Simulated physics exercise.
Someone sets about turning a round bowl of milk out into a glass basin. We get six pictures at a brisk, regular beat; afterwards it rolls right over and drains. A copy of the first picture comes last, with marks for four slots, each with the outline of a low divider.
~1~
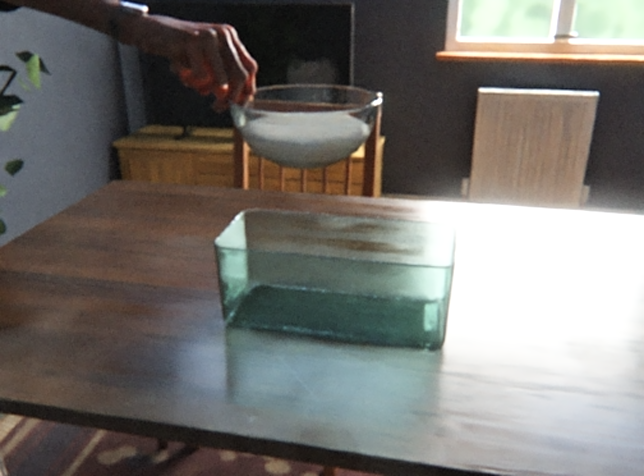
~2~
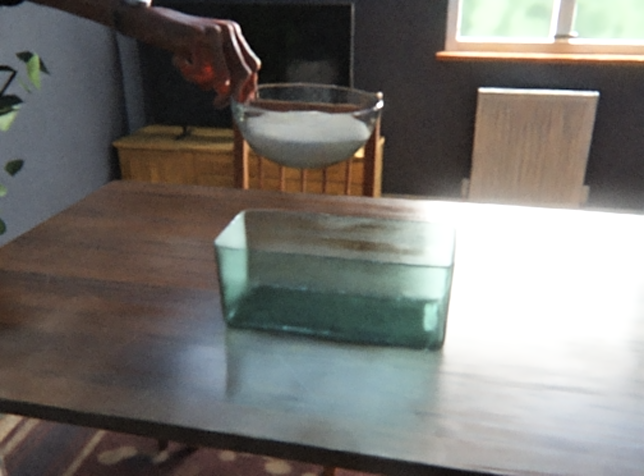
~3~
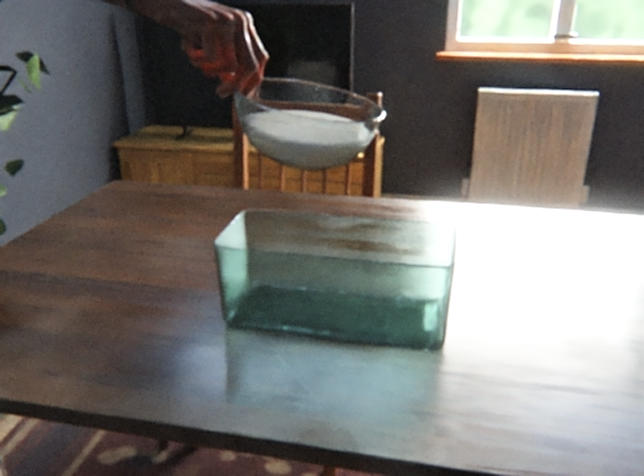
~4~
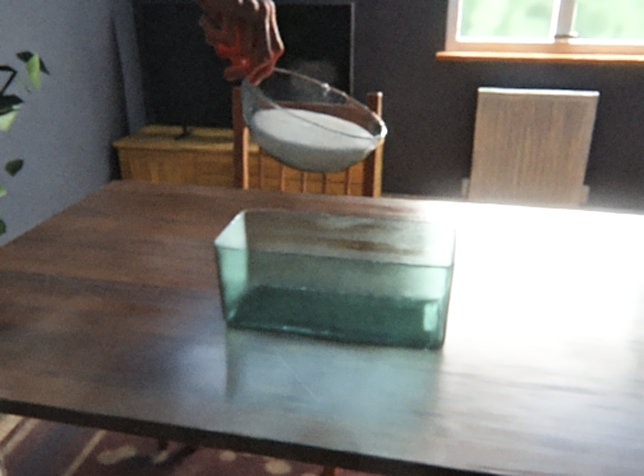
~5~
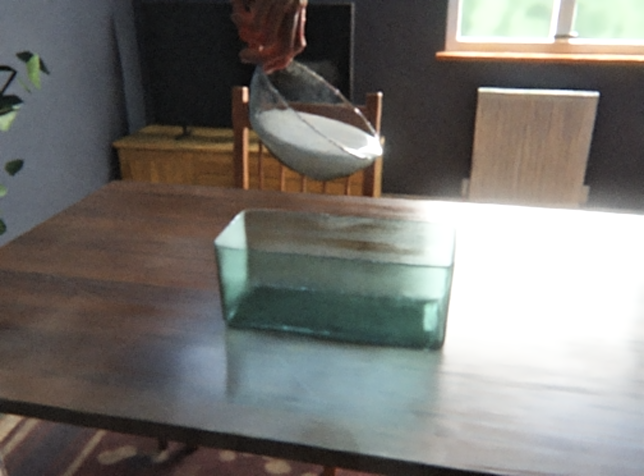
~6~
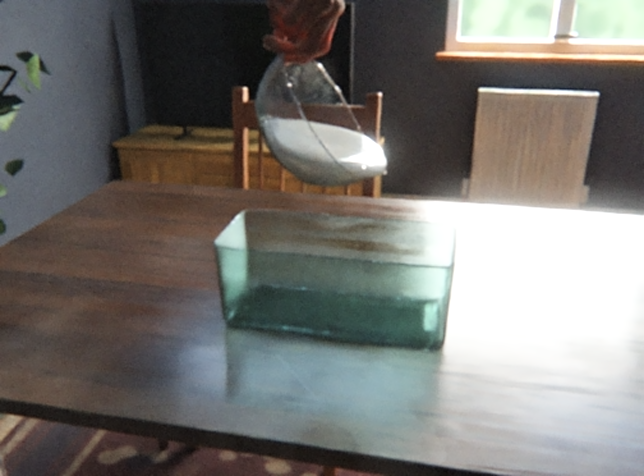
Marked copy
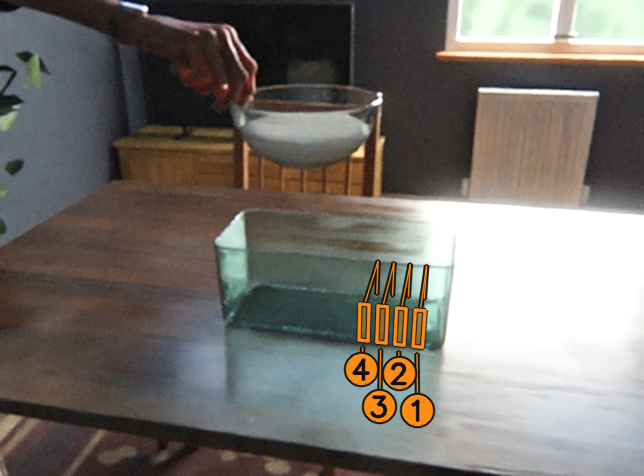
A round glass bowl of milk tilting steeply to the right in a hand above a rectangular glass basin on a wooden table.
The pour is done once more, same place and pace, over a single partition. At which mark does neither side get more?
3 is best.
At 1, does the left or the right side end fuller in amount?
The left one.
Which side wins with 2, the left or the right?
The left side.
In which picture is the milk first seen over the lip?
In picture 6.
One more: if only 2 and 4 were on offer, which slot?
Here it is slot 4.
On the marked copy, 1 at (417, 354); 2 at (398, 351); 3 at (380, 349); 4 at (362, 347).
For slot 1, about 81 % ends left of the wall and 7 % right of it; 13 % is lost outside.
For slot 2, about 77 % ends left of the wall and 18 % right of it; 5 % is lost outside.
For slot 3, about 48 % ends left of the wall and 41 % right of it; 10 % is lost outside.
For slot 4, about 32 % ends left of the wall and 62 % right of it; 6 % is lost outside.
